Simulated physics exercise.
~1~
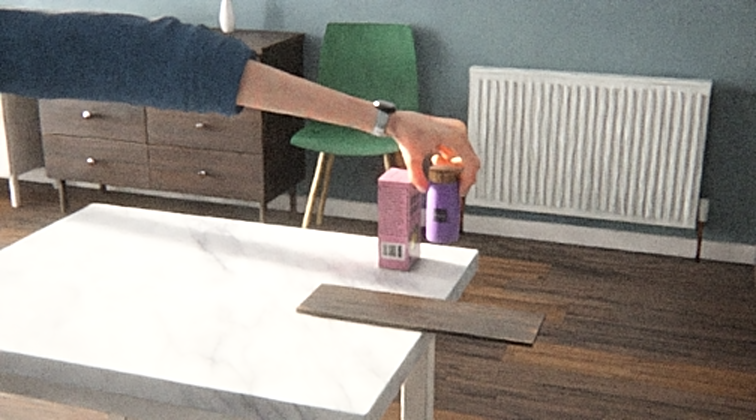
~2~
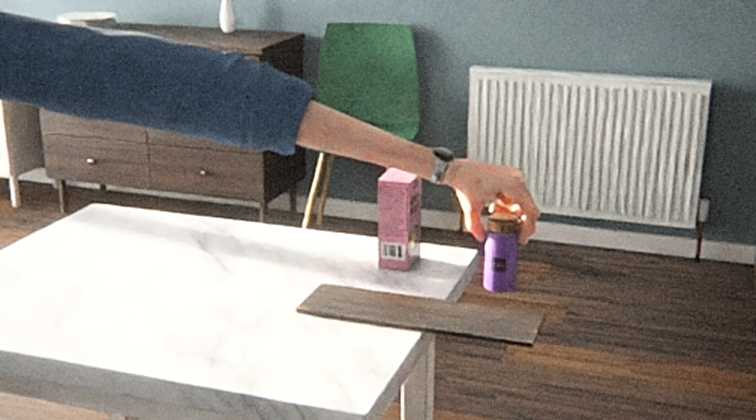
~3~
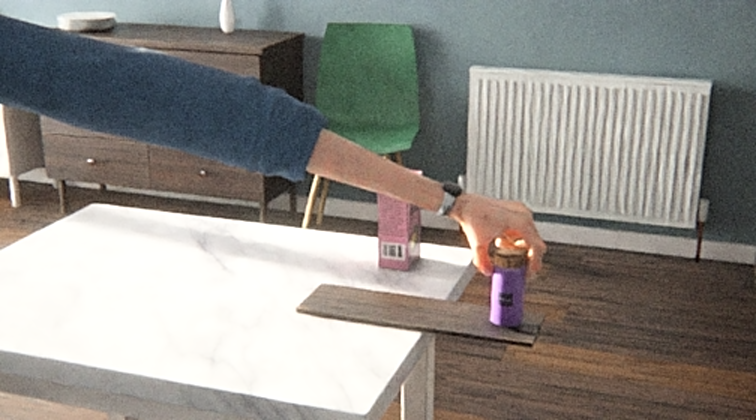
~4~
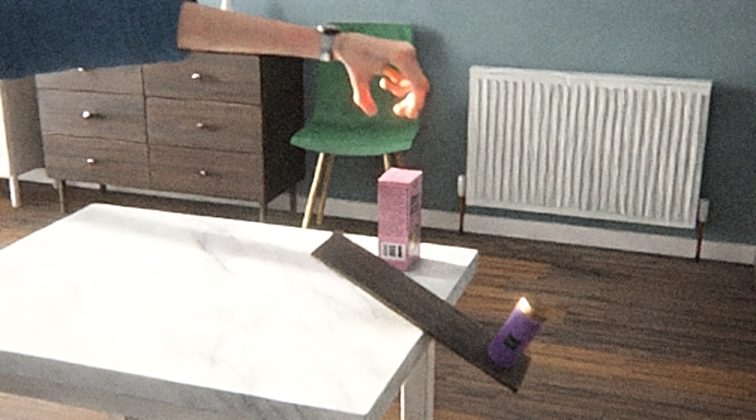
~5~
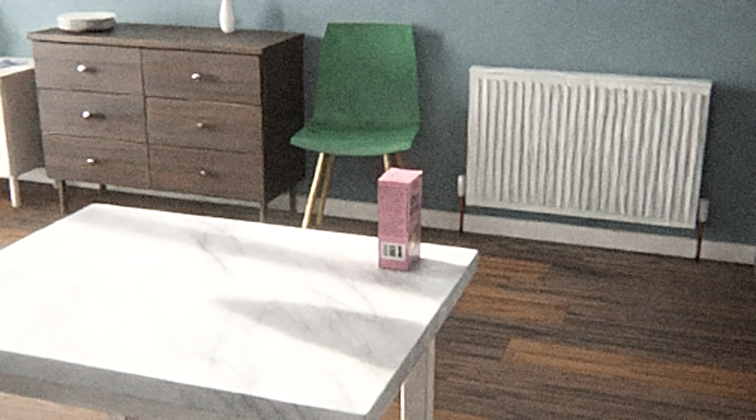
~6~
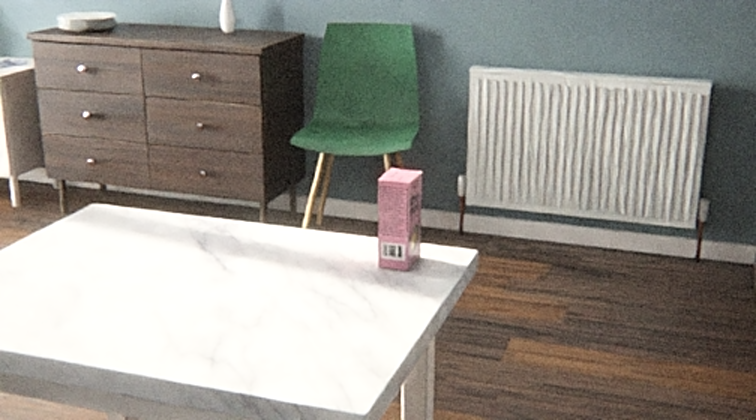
A purple bottle was lowered by a hand onto the overhanging end of a dark board on a white table, and once the hand let go, the board tipped and both dropped out of sight, leaving the pink carton standing.
